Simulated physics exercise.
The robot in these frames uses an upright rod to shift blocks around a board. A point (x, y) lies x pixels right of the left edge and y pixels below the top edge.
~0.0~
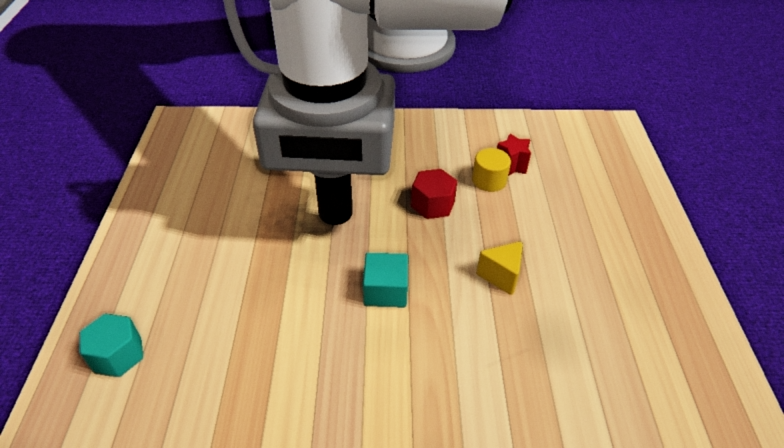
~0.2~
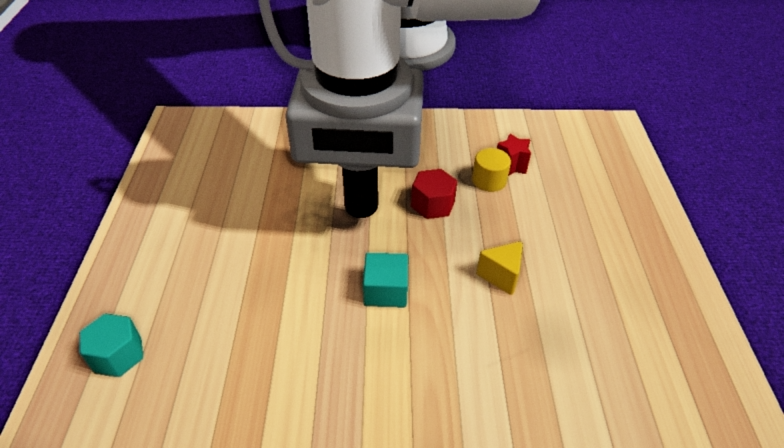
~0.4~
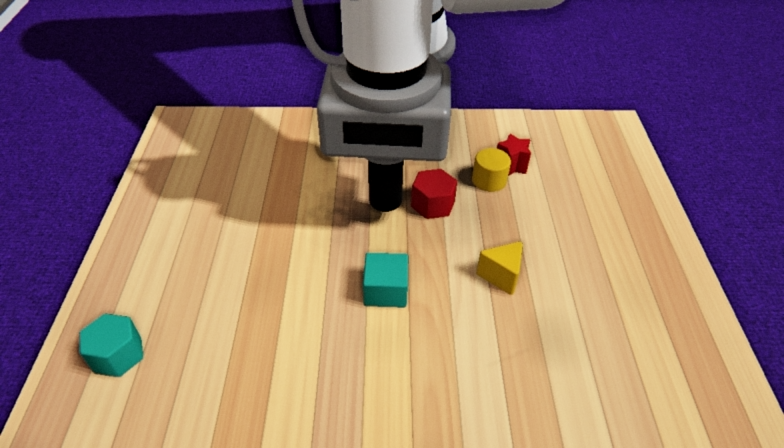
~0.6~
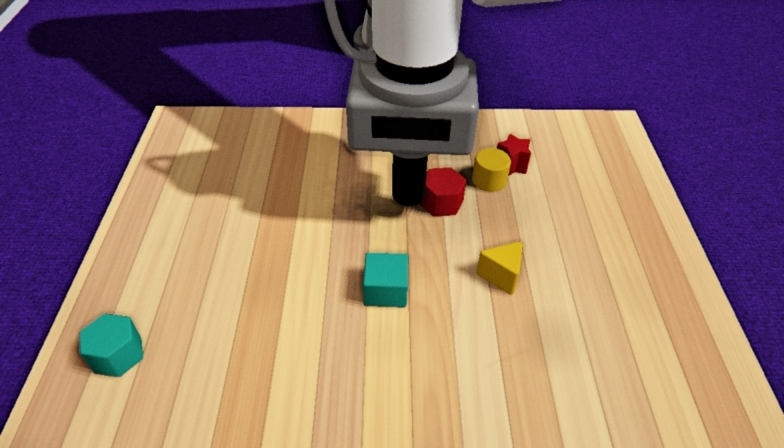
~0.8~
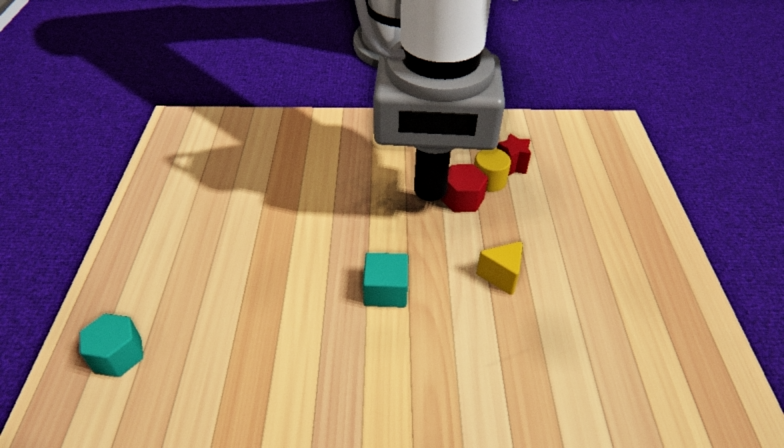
The clip opens on a robot arm holding an upright dark rod over a wooden board scattered with red, yellow and teal blocks. The rod glides right until it meets the red hexagonal block, then pushes it a short way right, close beside the yellow cylinder, while the other blocks stay still.
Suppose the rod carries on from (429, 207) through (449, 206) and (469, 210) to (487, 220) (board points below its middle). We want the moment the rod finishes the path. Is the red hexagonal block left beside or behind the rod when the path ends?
That would be a yes.
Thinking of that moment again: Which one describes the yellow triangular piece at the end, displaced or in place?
Same place.
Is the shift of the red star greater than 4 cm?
No.
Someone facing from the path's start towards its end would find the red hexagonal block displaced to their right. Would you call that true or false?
The statement is false.
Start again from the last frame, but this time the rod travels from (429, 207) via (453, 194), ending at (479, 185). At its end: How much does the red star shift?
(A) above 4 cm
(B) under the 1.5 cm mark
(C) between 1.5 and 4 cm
It's C.
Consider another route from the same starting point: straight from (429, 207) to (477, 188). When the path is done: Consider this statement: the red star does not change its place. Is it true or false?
It is false.
On the path given first. Halfway along, rod at (462, 192); red hexagonal block at (495, 174); yellow cylinder at (512, 153); red star at (527, 138), turned 25° anticlockwise.
At the end, rod at (489, 205); red hexagonal block at (511, 177), turned 45° anticlockwise; yellow cylinder at (516, 152); yellow triangular piece unmoved; red star at (529, 136), turned 25° anticlockwise.
